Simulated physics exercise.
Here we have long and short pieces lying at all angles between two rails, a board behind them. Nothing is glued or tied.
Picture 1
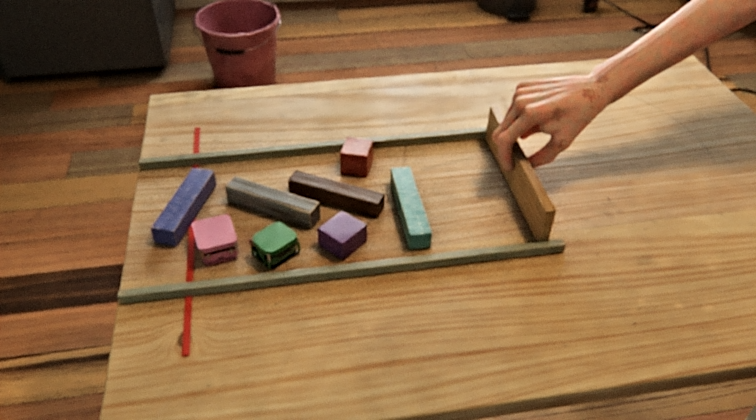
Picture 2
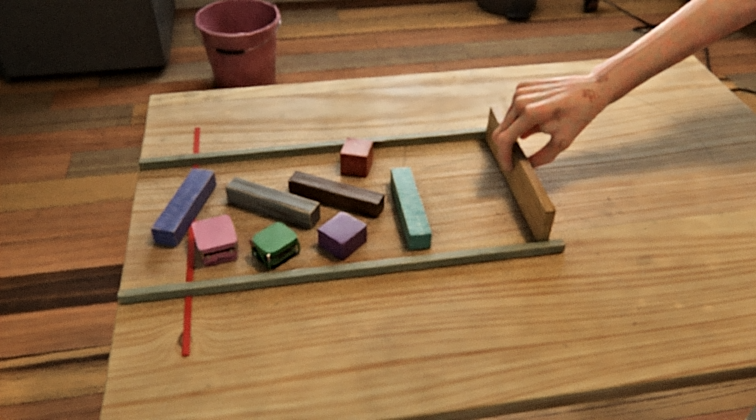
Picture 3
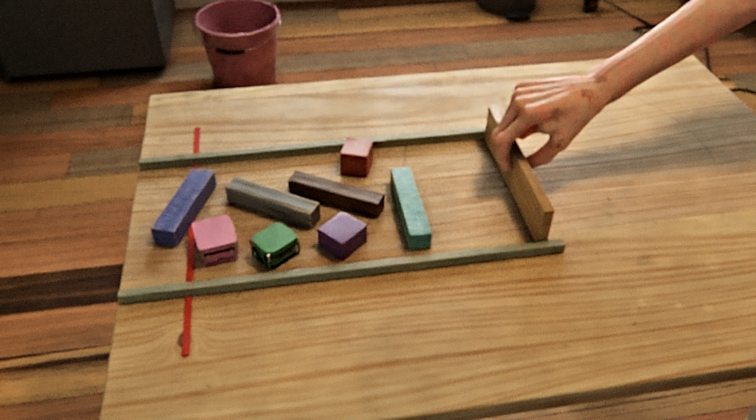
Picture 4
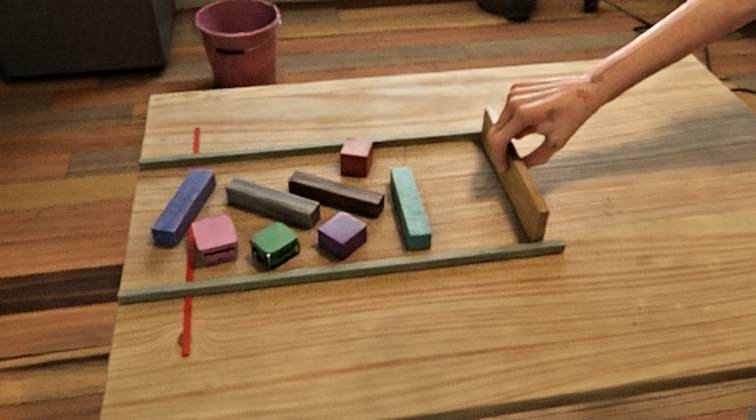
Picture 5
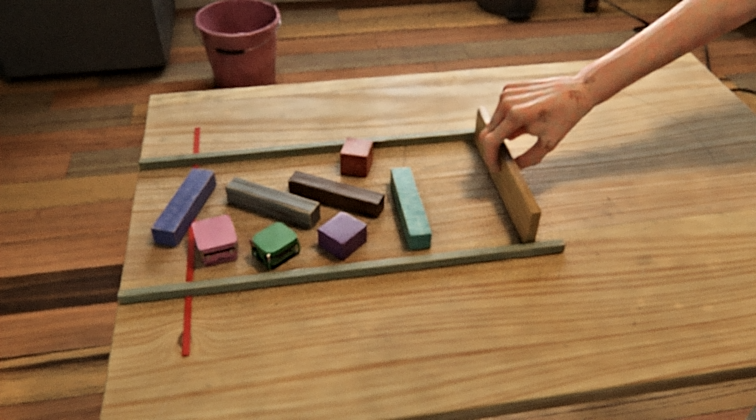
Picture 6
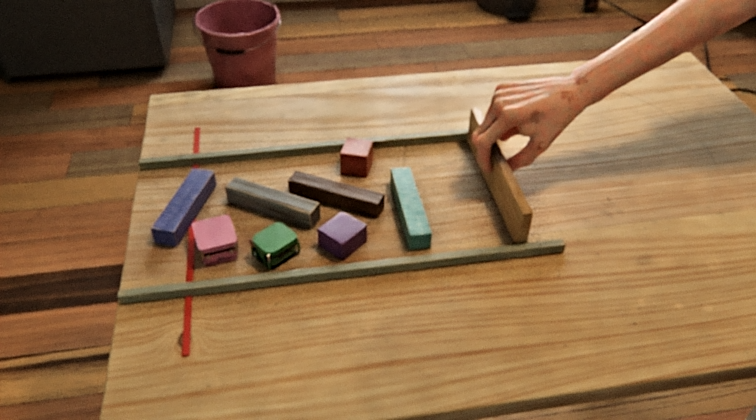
On a wooden tabletop, a hand gripped an upright board and slid it slightly left between two rails, while the colourful blocks and bars lying in front of it stayed still.
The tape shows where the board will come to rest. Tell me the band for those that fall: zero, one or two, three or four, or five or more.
The number that fall off is three or four.
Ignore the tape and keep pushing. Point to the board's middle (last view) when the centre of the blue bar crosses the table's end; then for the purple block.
For the blue bar at (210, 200), for the purple block at (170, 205).
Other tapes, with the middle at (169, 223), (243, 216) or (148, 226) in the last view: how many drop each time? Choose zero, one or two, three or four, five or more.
In that order: Either three or four; none at all; five or over.
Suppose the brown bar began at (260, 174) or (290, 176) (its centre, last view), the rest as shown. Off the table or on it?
In that order, it remains up; remains up.
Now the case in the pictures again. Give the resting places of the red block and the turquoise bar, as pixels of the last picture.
The red block stops around (178, 176); the turquoise bar around (179, 231).
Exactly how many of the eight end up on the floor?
It comes to 3.
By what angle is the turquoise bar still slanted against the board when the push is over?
Near 0 degrees.
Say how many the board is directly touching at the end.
In contact: 2.
Soon after, none off yet; blue bar at rest near (186, 206); pink case at rest near (216, 241); green case at rest near (275, 246).
At rest, the number that fall off is three or four; fallen, green case, pink case and blue bar.
